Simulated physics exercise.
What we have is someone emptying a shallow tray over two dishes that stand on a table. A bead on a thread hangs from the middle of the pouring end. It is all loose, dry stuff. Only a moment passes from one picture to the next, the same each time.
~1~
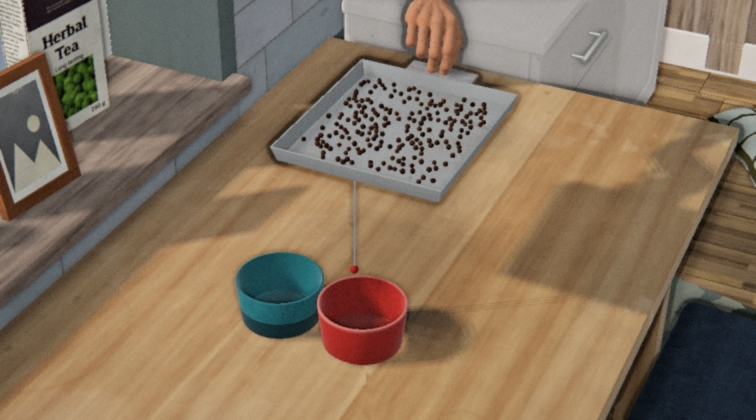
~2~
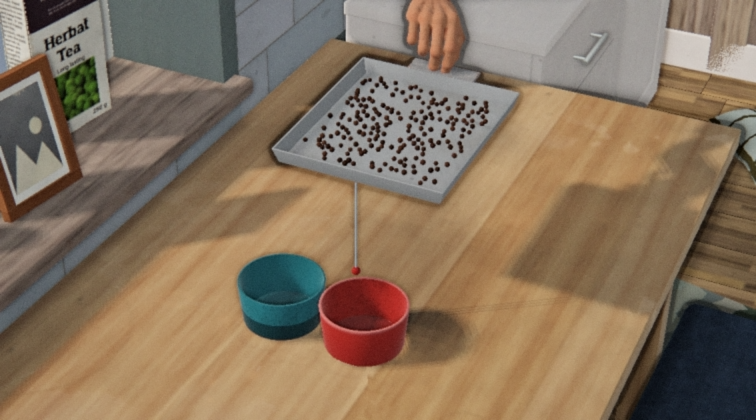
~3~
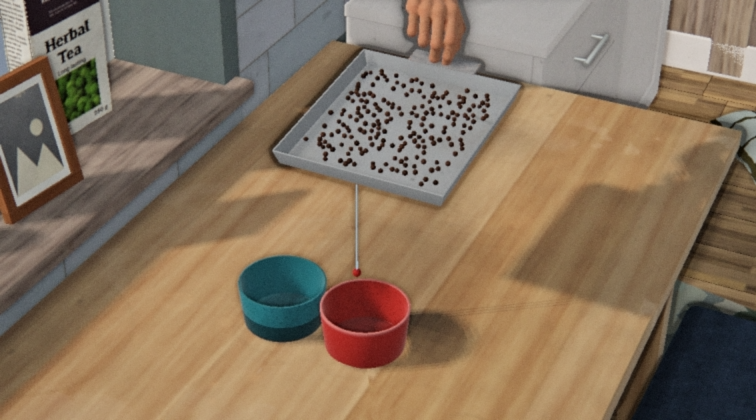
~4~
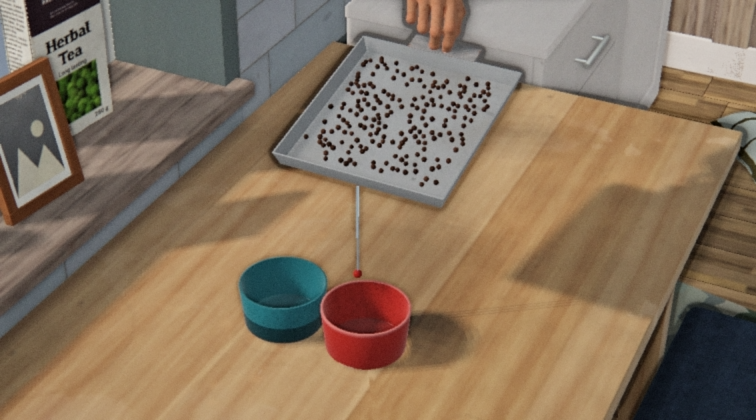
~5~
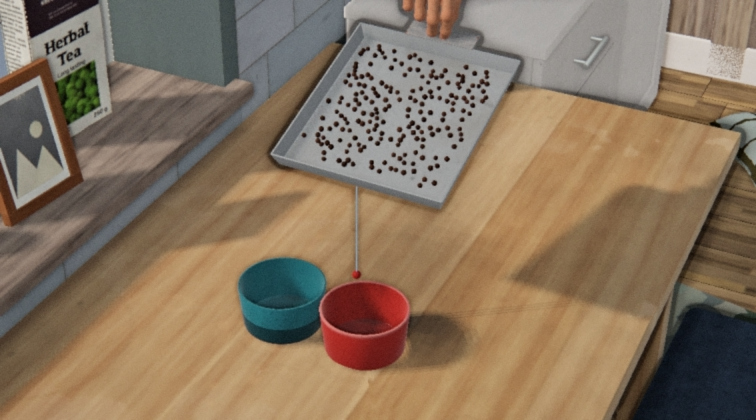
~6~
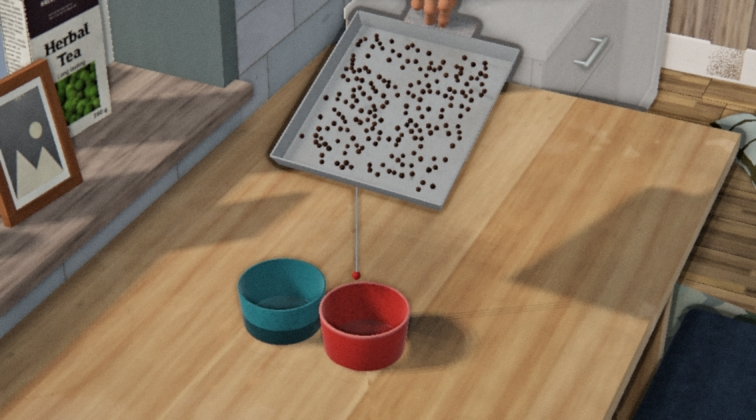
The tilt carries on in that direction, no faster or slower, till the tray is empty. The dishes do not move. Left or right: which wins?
The right one ends fuller.
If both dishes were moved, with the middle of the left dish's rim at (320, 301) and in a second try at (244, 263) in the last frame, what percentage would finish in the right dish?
Roughly 50 per cent, and 30 per cent.
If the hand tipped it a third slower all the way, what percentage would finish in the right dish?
Near 50 %.
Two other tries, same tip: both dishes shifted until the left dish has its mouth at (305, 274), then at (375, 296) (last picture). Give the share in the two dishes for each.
In turn 40 and 50 in a hundred.
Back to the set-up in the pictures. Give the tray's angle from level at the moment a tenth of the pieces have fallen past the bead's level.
At some 75 degrees.
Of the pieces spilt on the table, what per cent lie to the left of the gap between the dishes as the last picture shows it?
It comes to 30 per cent or so.
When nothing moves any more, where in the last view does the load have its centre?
Near (362, 351).
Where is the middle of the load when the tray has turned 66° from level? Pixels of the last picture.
Close to (367, 186).
Just after the last frame, tray tipped steeply; the larger part on the tray; just a few in the right dish; about a tenth in the air.
A moment on, tray tipped past a quarter turn; roughly a third on the tray; about a tenth in the right dish; just a few in the left dish; about a tenth outside both; roughly half in the air.
Further on, tray tipped past a quarter turn; roughly half in the right dish; about a tenth in the left dish; roughly a third outside both.
When it is over, tray tipped past a quarter turn; roughly half in the right dish; about a tenth in the left dish; roughly a third outside both.
